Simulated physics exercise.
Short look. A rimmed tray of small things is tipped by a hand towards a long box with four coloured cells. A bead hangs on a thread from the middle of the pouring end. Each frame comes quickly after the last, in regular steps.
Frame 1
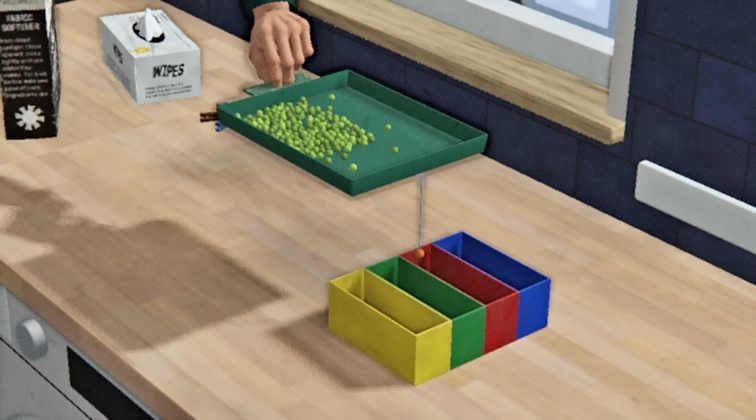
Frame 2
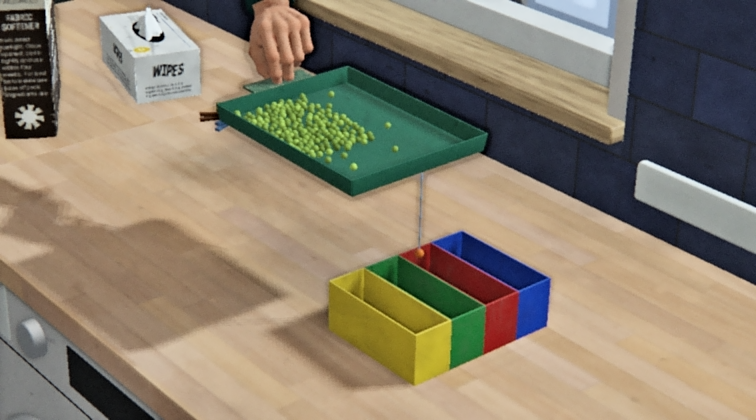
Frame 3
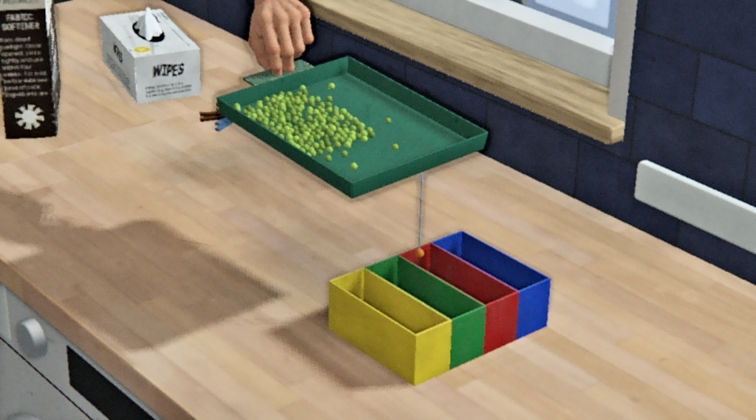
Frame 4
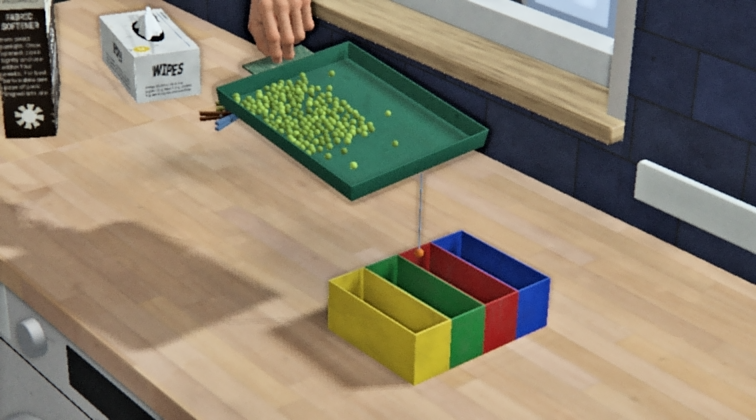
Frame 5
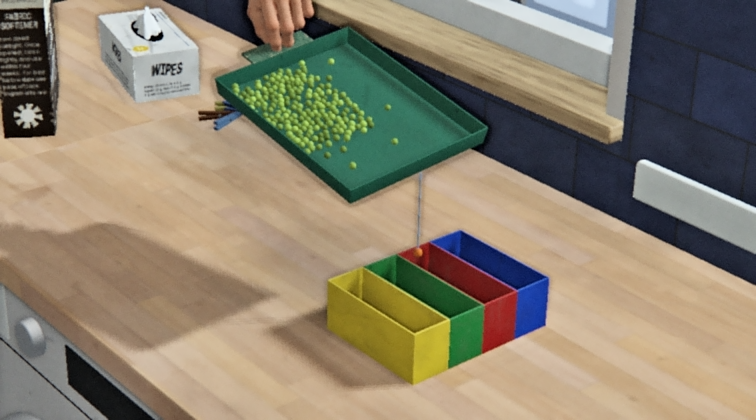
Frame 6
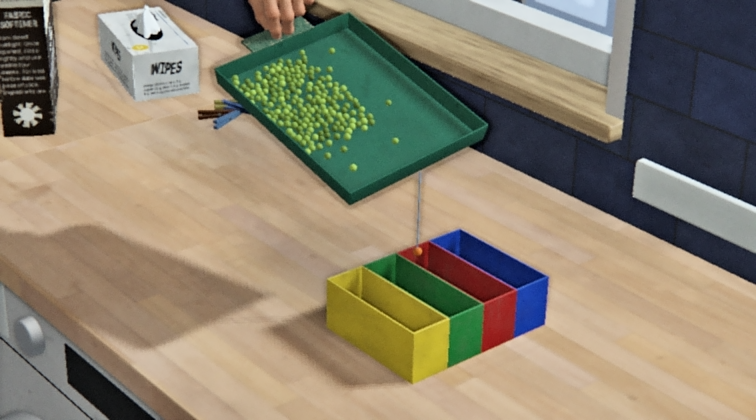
A hand lifts the handle end of a green tray of peas, tilting it more steeply.
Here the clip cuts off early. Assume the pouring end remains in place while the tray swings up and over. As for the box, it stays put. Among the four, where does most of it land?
Mostly in the yellow cell.
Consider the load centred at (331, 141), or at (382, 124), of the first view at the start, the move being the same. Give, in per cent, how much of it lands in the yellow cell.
Share in order: Roughly 70 %, 80 %.
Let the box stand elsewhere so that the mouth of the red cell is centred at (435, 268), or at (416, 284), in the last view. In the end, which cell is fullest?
Try one: The yellow cell; try two: That green cell.
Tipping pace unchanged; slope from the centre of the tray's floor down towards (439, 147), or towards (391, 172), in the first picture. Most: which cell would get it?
First: Blue, second: Yellow.
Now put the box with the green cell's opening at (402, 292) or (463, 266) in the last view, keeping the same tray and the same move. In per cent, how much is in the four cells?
Estimate: 100 % first, 0 % second.
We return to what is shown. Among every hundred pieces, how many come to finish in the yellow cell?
Roughly 70 in every hundred pieces, I'd say.
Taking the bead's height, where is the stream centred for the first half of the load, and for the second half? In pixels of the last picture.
(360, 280), then (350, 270).
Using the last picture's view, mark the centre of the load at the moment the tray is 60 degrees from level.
In the last view, the load is centred close to (356, 176).
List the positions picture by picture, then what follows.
The first picture shows corners of the pouring end at (352, 178) and (484, 134), level; middle of the load at (301, 129), dried peas; bead on its thread at (419, 254); yellow cell at (433, 349); green cell at (467, 333); red cell at (501, 319); blue cell at (533, 305).
The second picture shows corners of the pouring end at (352, 179) and (484, 134), level; middle of the load at (300, 126).
The third picture shows corners of the pouring end at (352, 181) and (484, 132), tipped barely, lowest at the left corner; middle of the load at (300, 121).
The fourth picture shows corners of the pouring end at (352, 184) and (485, 130), tipped a little, lowest at the left corner; middle of the load at (300, 114).
The fifth picture shows corners of the pouring end at (351, 188) and (484, 127), tipped a little, lowest at the left corner; middle of the load at (300, 107).
The sixth picture shows corners of the pouring end at (351, 190) and (485, 125), tipped clearly, lowest at the left corner; middle of the load at (300, 102), most on the move; yellow cell at (430, 346); green cell at (465, 331); red cell at (499, 317); blue cell at (531, 303).
Soon after the last picture, tray tipped steeply; nearly all on the tray; a small part falling or outside the box.
A little later, tray tipped right over; about half on the tray; about a quarter in the yellow cell; a stray few in the green cell; about a third falling or outside the box.
Later still, tray tipped past a quarter turn; most in the yellow cell; a stray few in the green cell; about a quarter falling or outside the box.
At rest, tray tipped past a quarter turn; most in the yellow cell; a stray few in the green cell; none in the red cell; none in the blue cell; about a quarter outside the box.
